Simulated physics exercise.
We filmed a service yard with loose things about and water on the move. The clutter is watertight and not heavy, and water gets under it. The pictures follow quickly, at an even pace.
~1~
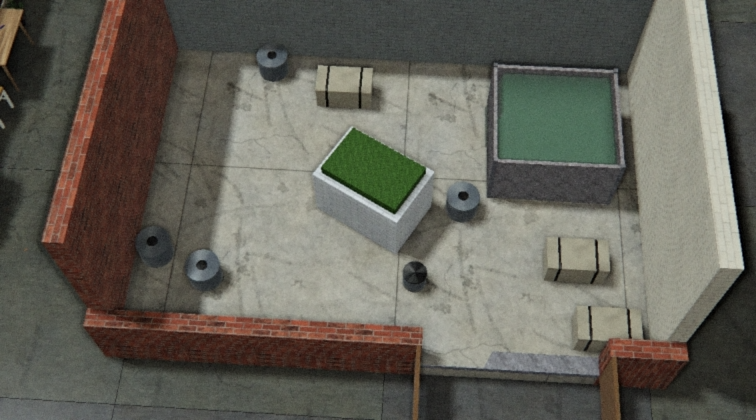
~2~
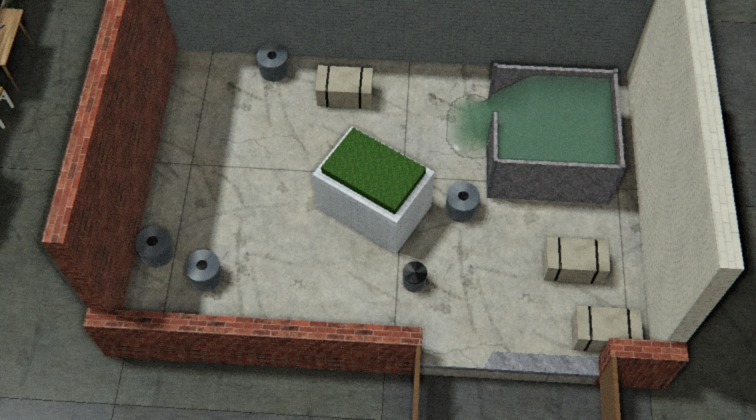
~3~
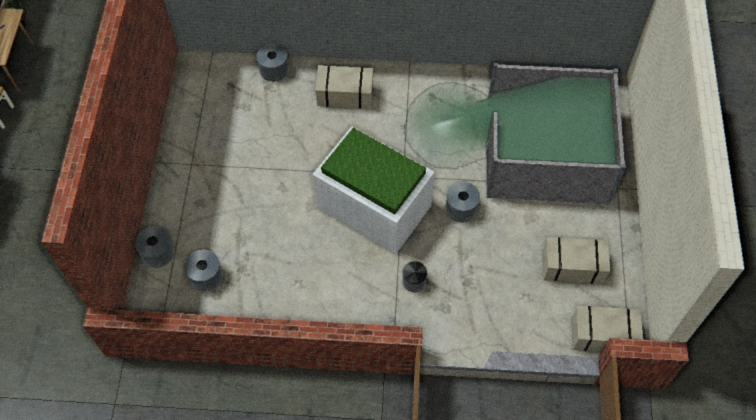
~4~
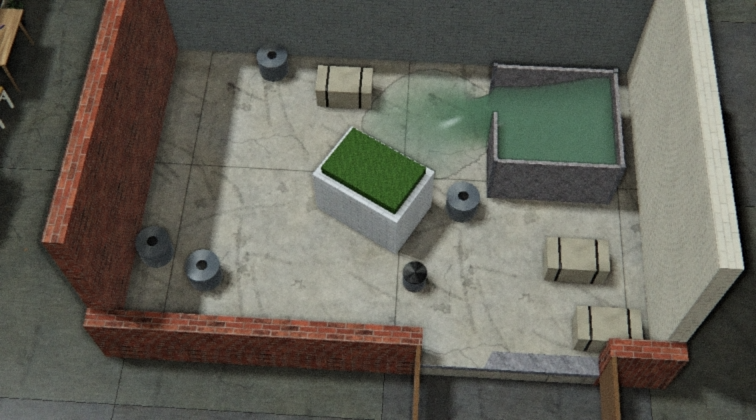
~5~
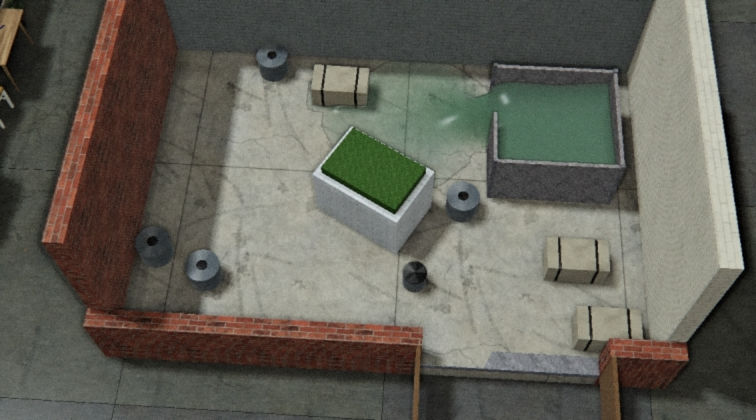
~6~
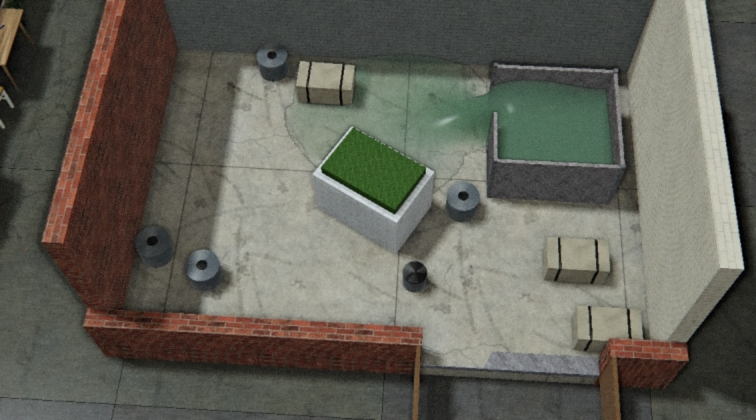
Greenish water pours through a gap in the left side of a gray walled tank and spreads leftward across the concrete yard, then a strapped tan trunk near the back wall shifts slightly left while the other objects stay put.
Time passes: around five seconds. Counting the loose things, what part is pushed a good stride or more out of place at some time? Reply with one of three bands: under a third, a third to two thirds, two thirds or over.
A third to two thirds.
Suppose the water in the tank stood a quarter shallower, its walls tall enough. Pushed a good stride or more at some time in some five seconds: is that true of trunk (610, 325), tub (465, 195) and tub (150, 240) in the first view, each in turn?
Answers, in the order asked: Stayed within the threshold, stayed within the threshold, went past the threshold.
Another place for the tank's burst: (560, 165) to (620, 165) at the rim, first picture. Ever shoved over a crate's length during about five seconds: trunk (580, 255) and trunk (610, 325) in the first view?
Well, the pair come out as travelled far enough and travelled far enough.
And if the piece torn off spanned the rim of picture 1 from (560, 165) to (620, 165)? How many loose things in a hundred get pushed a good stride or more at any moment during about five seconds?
That works out to about 20 per cent of them.
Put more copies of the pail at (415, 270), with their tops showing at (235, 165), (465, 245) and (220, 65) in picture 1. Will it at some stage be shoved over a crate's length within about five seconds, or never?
Listed in order: Displaced, hardly budges, then displaced.
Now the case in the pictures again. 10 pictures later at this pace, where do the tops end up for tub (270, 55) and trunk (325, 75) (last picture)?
The first top is near (177, 72) and the second near (201, 106).
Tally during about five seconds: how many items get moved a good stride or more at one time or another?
It adds up to 4.
A moment on, 1 of 8 are well off their spots; 0 afloat.
Next, 2 of 8 are well off their spots; 2 afloat.
Later, 3 of 8 are well off their spots; 3 afloat.
In the end, 4 of 8 are well off their spots, and 4 have been at some point; 4 afloat.
